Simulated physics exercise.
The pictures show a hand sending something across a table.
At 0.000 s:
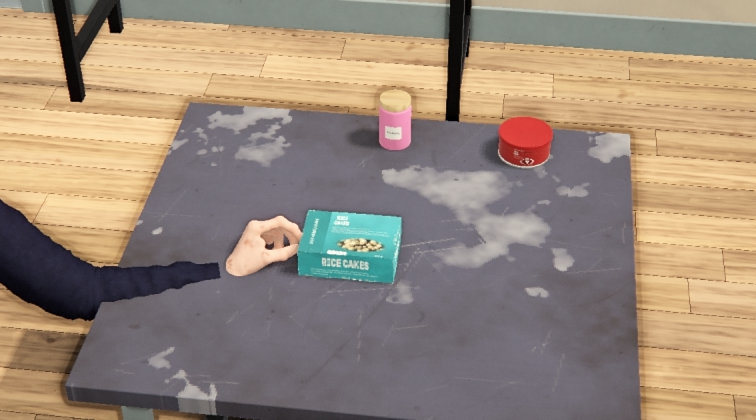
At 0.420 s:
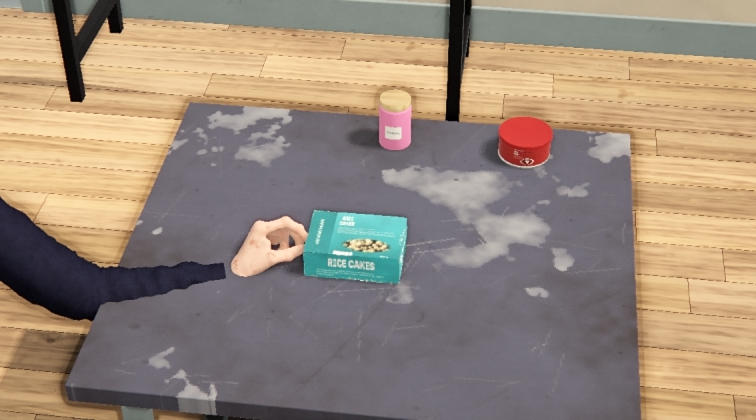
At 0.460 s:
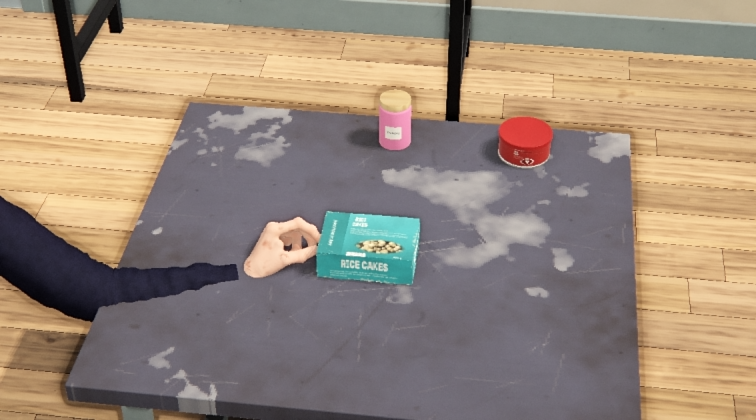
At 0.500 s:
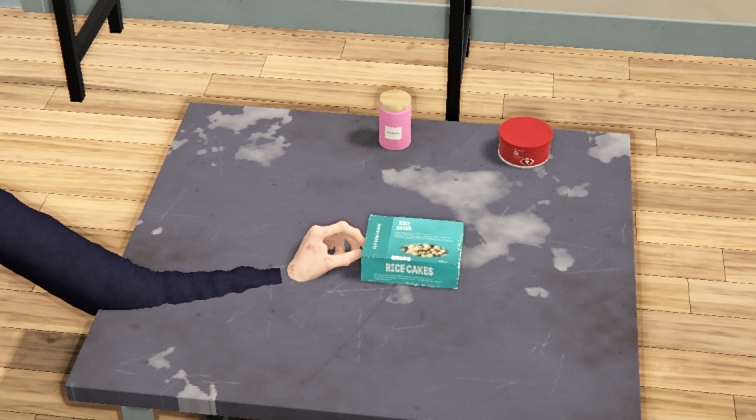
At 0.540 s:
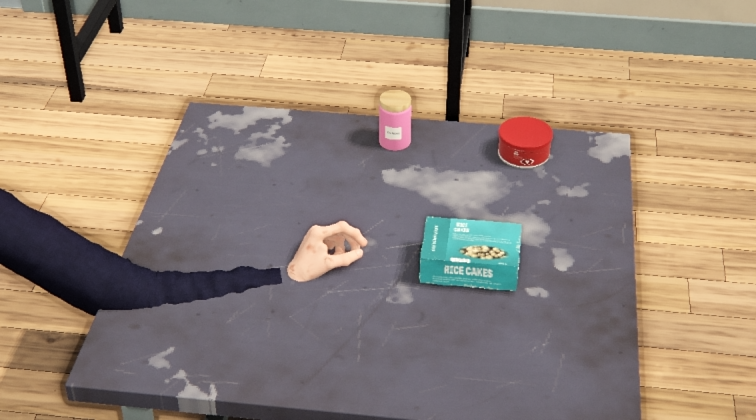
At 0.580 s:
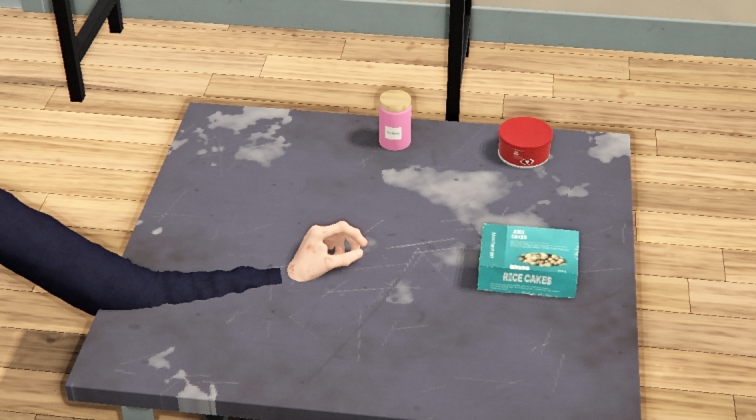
In this clip, a hand pushes a turquoise packet of rice cakes rightward across a dark, worn table, then stays still as the packet slides away from it, while a pink container and a red tin remain in place.
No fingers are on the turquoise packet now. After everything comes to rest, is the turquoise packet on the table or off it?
It goes past the rim, as far as I can tell.
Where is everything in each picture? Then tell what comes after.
Under the hand; turquoise packet (350, 246), in the first frame.
Under the hand; turquoise packet (356, 247), in the second frame.
Under the hand; turquoise packet (369, 248), in the third frame.
Turquoise packet (413, 252), in the fourth frame.
Turquoise packet (471, 253) slid a little, in the fifth frame.
Turquoise packet (528, 260) slid about its own width, in the sixth frame.
After 0.88 s, turquoise packet now off the table.
After 1.08 s, things are still on the move.
By the end (1.3 s), off the table, turquoise packet.
